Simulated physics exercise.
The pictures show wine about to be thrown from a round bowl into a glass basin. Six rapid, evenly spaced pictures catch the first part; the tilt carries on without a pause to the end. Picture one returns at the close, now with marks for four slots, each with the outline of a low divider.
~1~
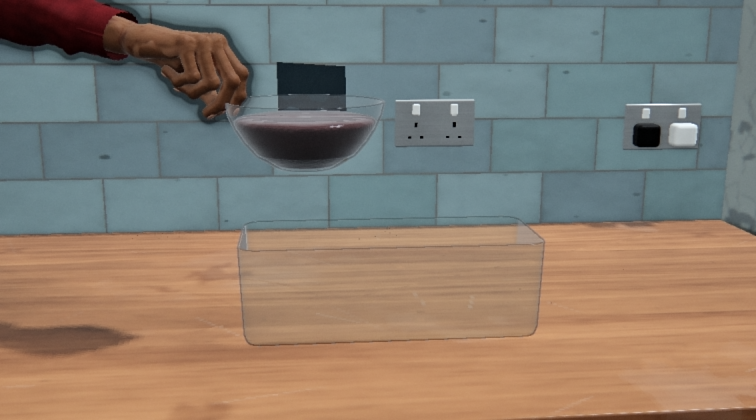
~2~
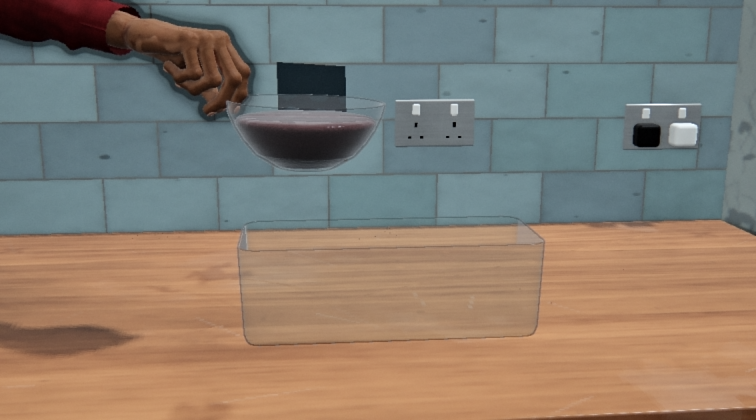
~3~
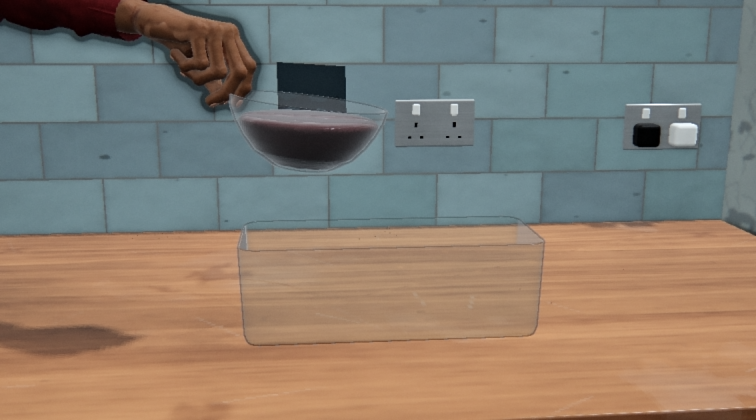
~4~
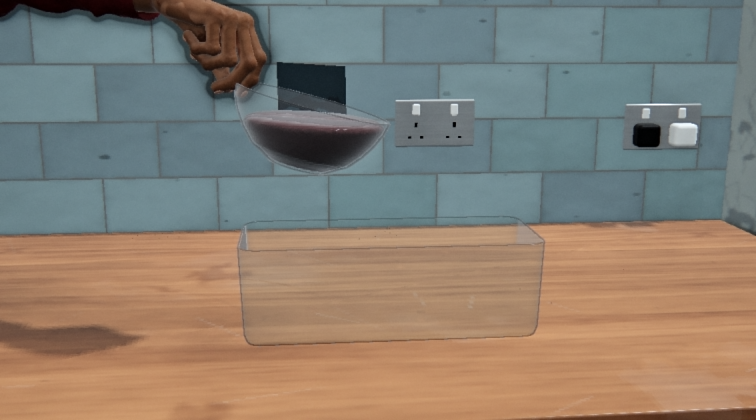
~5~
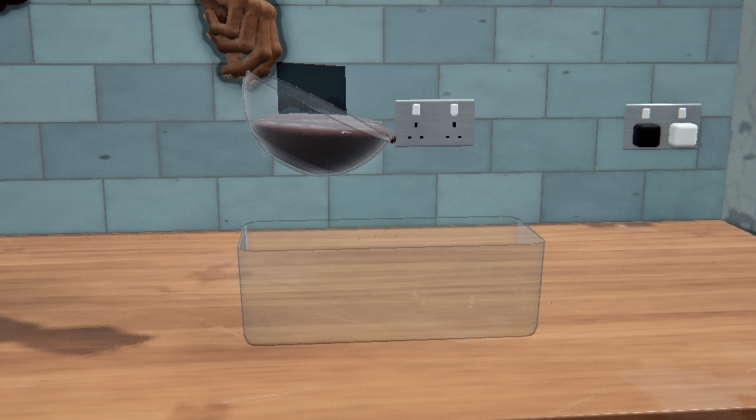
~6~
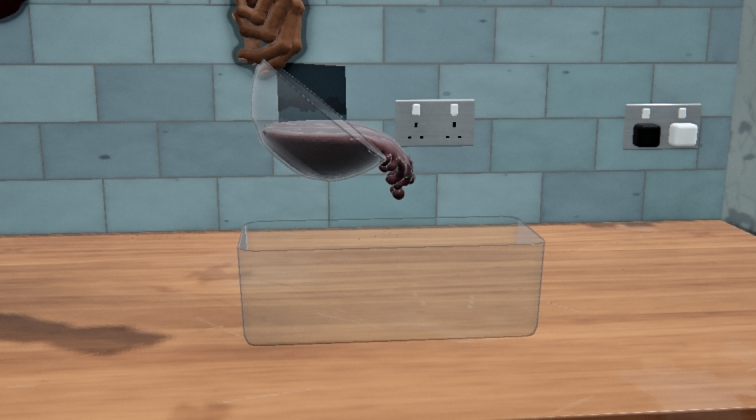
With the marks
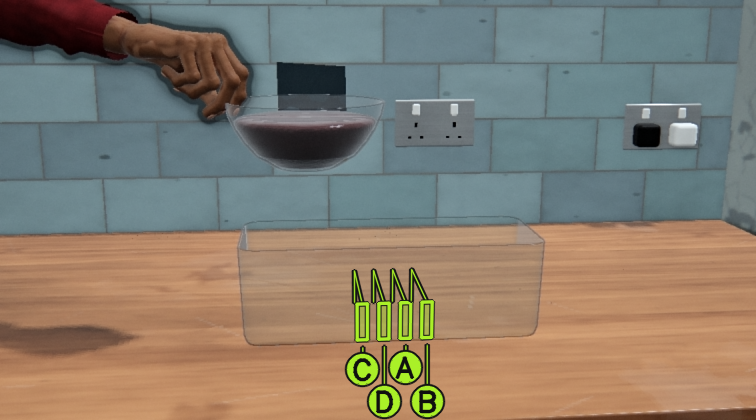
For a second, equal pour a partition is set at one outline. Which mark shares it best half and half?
It is B.
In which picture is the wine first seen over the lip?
Picture 5.
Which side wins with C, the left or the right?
More ends on the right.
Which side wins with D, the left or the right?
The right one.
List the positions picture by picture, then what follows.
The first picture shows upright, lip at (382, 100); basin from (244, 344) to (537, 334); nothing has left yet.
The second picture shows upright, lip at (383, 103); nothing has left yet.
The third picture shows tipped about 7°, lip at (385, 110); nothing has left yet.
The fourth picture shows tipped about 16°, lip at (387, 122); nothing has left yet.
The fifth picture shows tipped about 27°, lip at (388, 138); wine is over the lip, down to (388, 138).
The sixth picture shows tipped about 40°, lip at (384, 156); wine is over the lip, down to (399, 195).
On the marked copy, A at (405, 345); B at (427, 345); C at (362, 347); D at (384, 346).
If A is chosen, about 27 % ends left of the wall and 72 % right of it.
If B is chosen, about 46 % ends left of the wall and 51 % right of it; 3 % is lost outside.
If C is chosen, about 10 % ends left of the wall and 88 % right of it.
If D is chosen, about 16 % ends left of the wall and 82 % right of it.
